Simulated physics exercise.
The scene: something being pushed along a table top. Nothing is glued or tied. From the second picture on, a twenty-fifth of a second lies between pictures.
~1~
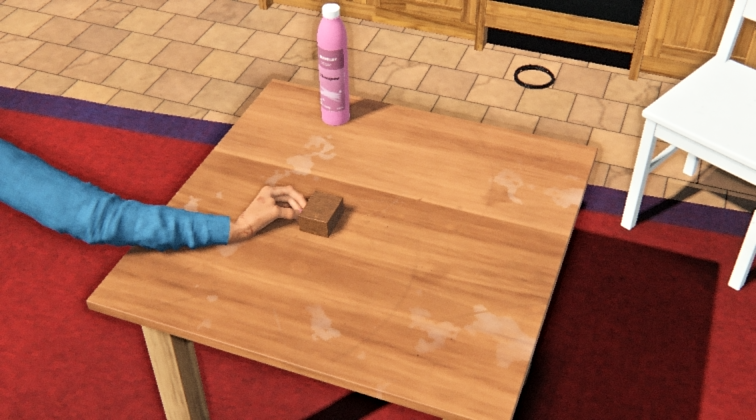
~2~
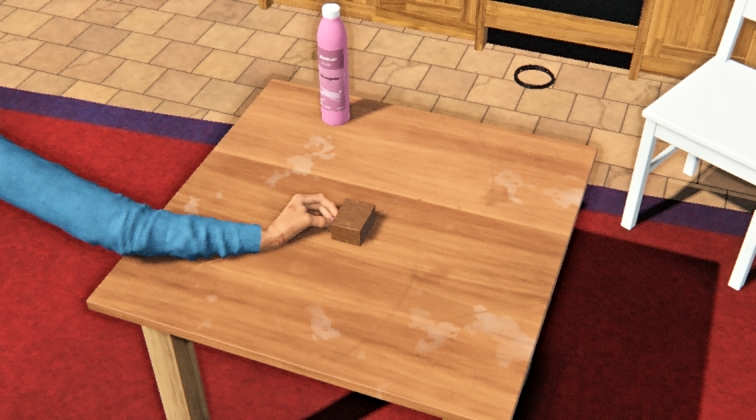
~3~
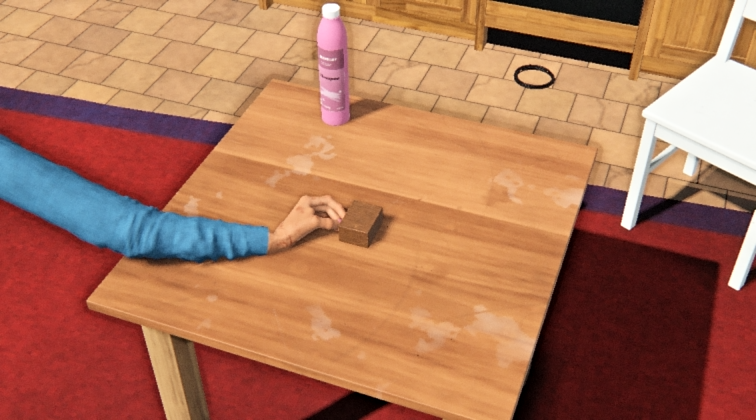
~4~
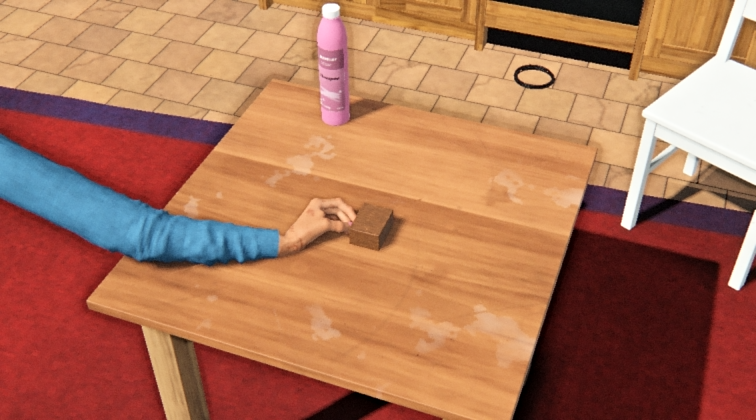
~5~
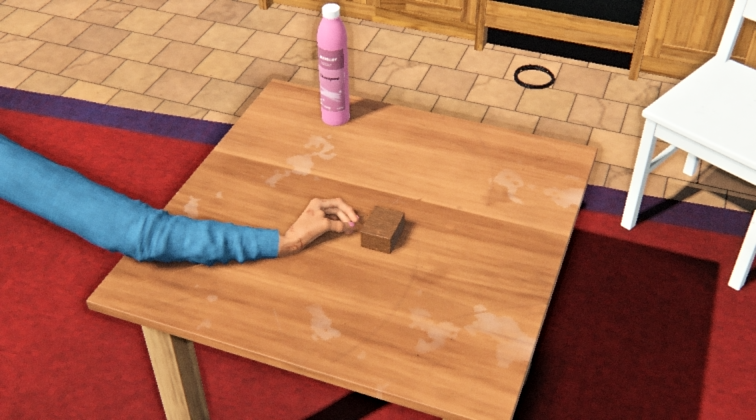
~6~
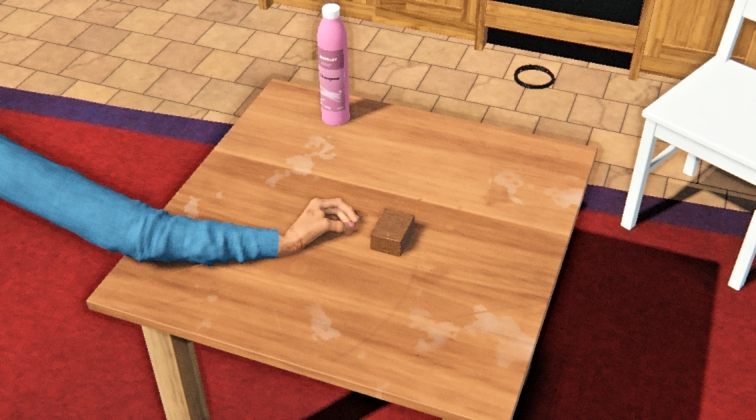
A hand pushes a small brown block rightward across a wooden table, then the block slides slightly away from the fingers.
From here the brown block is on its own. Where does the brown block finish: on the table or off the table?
The brown block is still on the table.
Then, 0.24 s after the last picture, brown block slid about its own width near (417, 238).
Then, 0.48 s after the last picture, brown block resting near (417, 238).
At rest, moved from the start, brown block. Seen from the same camera at the end, brown block near (417, 238).
